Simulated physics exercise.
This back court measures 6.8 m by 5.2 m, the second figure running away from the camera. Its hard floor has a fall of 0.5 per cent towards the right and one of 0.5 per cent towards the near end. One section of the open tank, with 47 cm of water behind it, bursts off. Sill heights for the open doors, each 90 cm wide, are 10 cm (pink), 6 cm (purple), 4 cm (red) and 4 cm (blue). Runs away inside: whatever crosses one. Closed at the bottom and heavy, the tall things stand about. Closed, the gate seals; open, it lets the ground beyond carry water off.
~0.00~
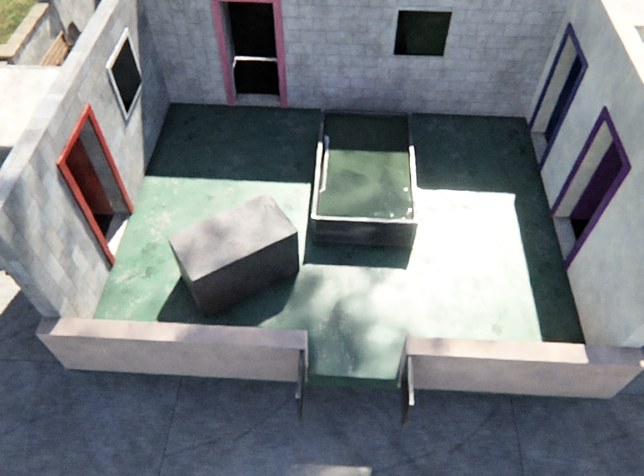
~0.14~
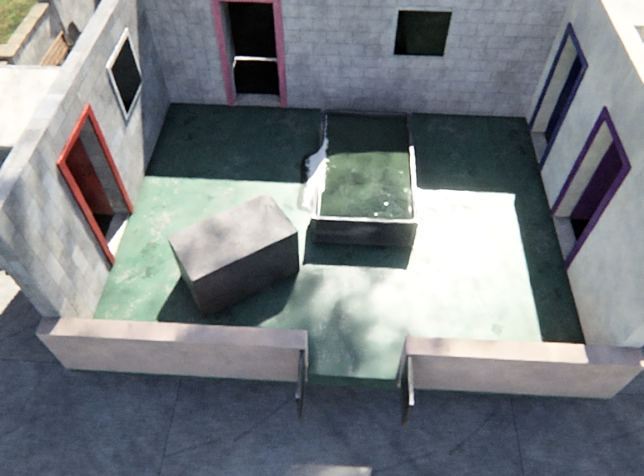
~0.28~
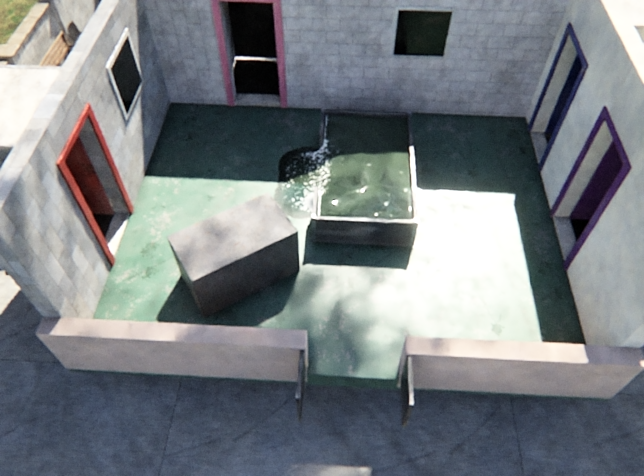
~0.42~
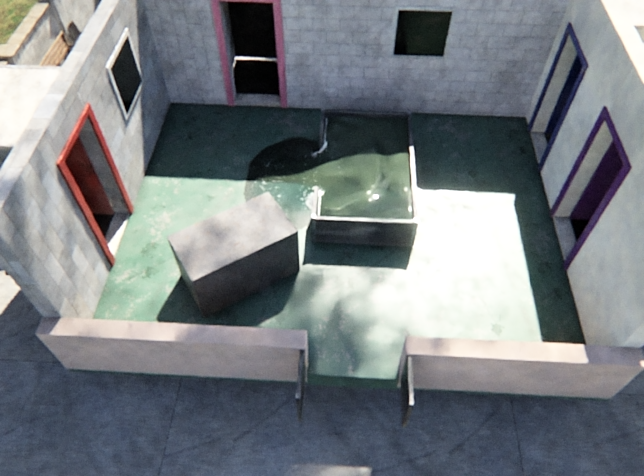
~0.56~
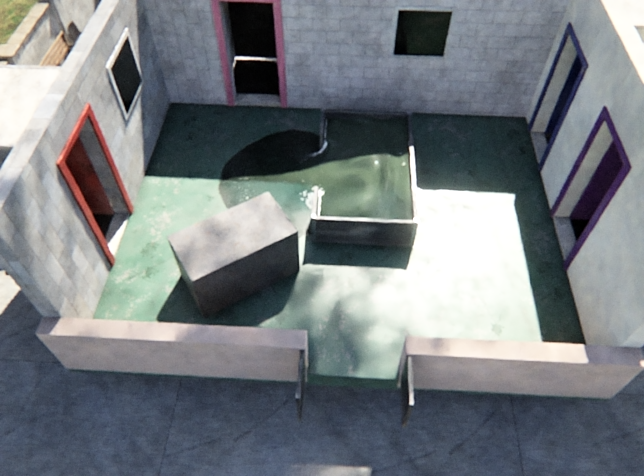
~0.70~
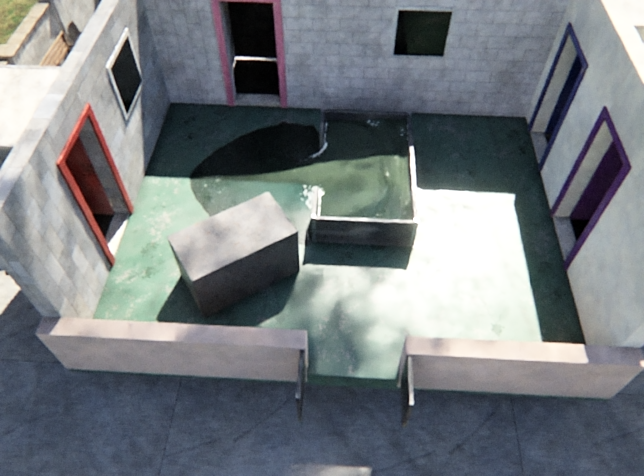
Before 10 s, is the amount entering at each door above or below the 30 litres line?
Result: At the pink door it looks set to land under the limit; at the purple door it looks set to land under the limit; at the red door it looks set to land over the limit; at the blue door it looks set to land under the limit.
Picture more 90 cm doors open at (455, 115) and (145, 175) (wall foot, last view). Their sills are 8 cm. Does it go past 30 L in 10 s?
Taking them in order, the first gets too little and the second enough.
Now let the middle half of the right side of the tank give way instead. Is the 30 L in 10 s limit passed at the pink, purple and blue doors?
Then pink does not exceed it, purple exceeds it, blue exceeds it.
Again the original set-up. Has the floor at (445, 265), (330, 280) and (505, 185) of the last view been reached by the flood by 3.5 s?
First spot bone dry, second bone dry, third bone dry.
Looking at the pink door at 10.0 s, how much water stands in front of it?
I'd put it near 3.5 cm.
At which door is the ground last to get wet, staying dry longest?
The answer is the purple door.
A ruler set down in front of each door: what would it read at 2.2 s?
In centimetres, the pink door has 7, the purple door 0, the red door 14 and the blue door 0.
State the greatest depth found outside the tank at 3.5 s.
Depth max: Approx. 20 cm.
After 1.4 s water covers 25 % of the floor and is deepest (26 cm) near (313, 180); pink door not reached, purple door not reached, red door not reached, blue door not reached.
After 2.2 s water covers 35 % of the floor and is deepest (32 cm) near (170, 106); pink door 7 cm at the sill, 0 L in, purple door not reached, red door 14 cm at the sill, 23 L in, blue door not reached.
After 3.5 s water covers 40 % of the floor and is deepest (20 cm) near (89, 332); pink door 10 cm at the sill, 0 L in, purple door not reached, red door 11 cm at the sill, 68 L in, blue door not reached.
After 6.0 s water covers 60 % of the floor and is deepest (15 cm) near (124, 346); pink door 7 cm at the sill, 1 L in, purple door not reached, red door 8 cm at the sill, 111 L in, blue door not reached.
After 10.0 s water covers 85 % of the floor and is deepest (10 cm) near (84, 344); pink door 3 cm at the sill, 1 L in, purple door 5 cm at the sill, 0 L in, red door 8 cm at the sill, 152 L in, blue door 5 cm at the sill, 7 L in.
